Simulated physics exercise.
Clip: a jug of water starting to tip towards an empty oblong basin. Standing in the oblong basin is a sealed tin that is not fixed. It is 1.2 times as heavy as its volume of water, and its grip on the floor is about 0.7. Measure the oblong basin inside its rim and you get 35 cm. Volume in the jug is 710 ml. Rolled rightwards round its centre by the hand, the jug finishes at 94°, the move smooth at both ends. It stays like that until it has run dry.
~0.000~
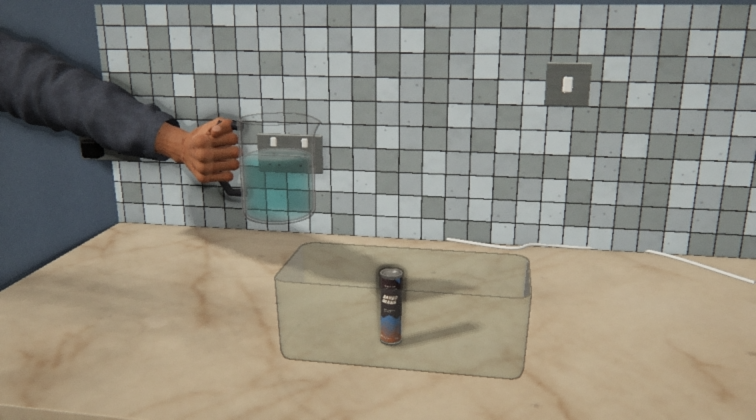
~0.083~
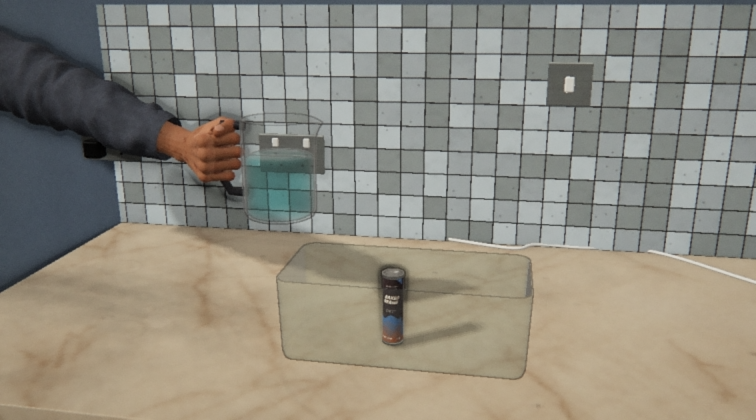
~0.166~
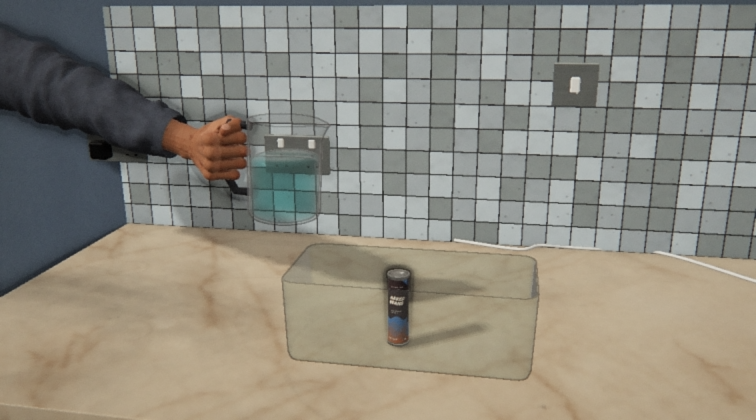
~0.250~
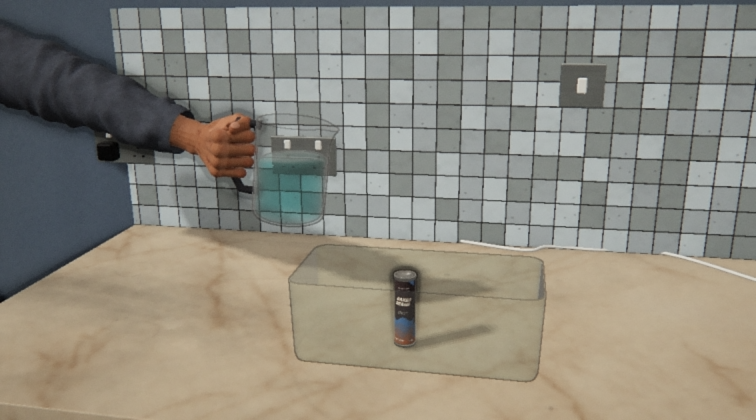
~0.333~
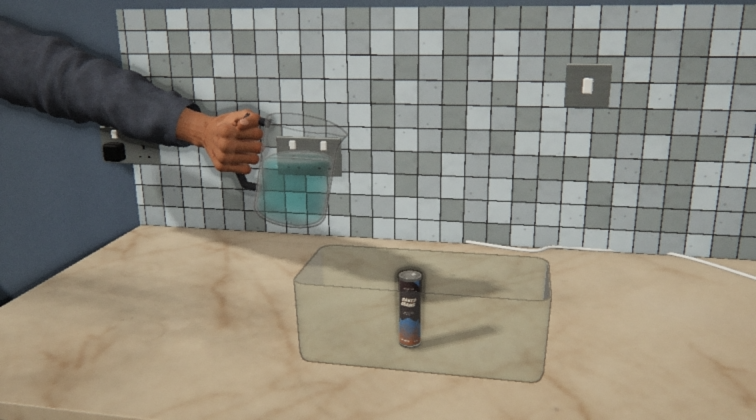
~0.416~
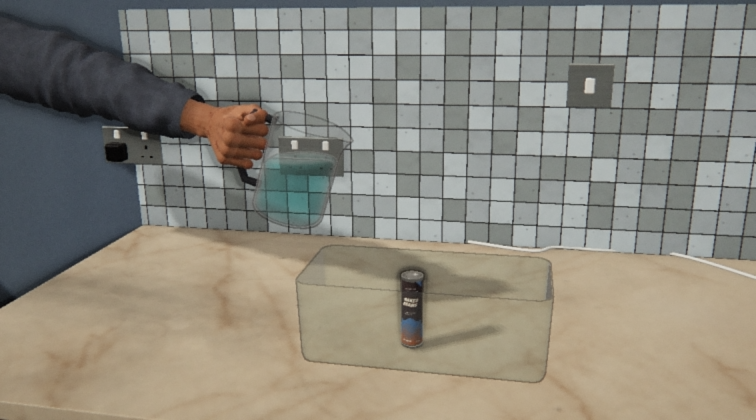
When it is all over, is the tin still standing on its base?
No, it has tipped onto its side.
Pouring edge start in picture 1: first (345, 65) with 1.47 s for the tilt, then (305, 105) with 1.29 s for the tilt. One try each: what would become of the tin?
Trial 1 - tin stays standing; trial 2 - tin tips.
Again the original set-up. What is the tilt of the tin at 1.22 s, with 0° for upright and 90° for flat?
About 0 degrees.
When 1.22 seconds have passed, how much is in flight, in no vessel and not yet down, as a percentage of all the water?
18 per cent or so.
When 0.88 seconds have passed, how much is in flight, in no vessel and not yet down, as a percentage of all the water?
Near 3 in a hundred.
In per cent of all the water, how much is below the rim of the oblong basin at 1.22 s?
24 %, more or less.
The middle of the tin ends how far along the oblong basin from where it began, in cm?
All told, the tin's centre has moved close to 7.5 cm.
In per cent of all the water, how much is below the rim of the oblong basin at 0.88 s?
The basin holds roughly 0 in a hundred parts at that moment.
Then, 0.88 s in, the tilt is 62° and 97 per cent is still to pour; the tin stands where it began.
Then, 1.22 s in, the tilt is 88° and 58 per cent is still to pour; the tin stands where it began.
Then, 1.58 s in, the tilt is 94° and 18 per cent is still to pour; the tin lies on its side.
Then, 1.97 s in, the tilt is 94° and 5 per cent is still to pour; the tin lies on its side.
Finally, the tin lies on its side.
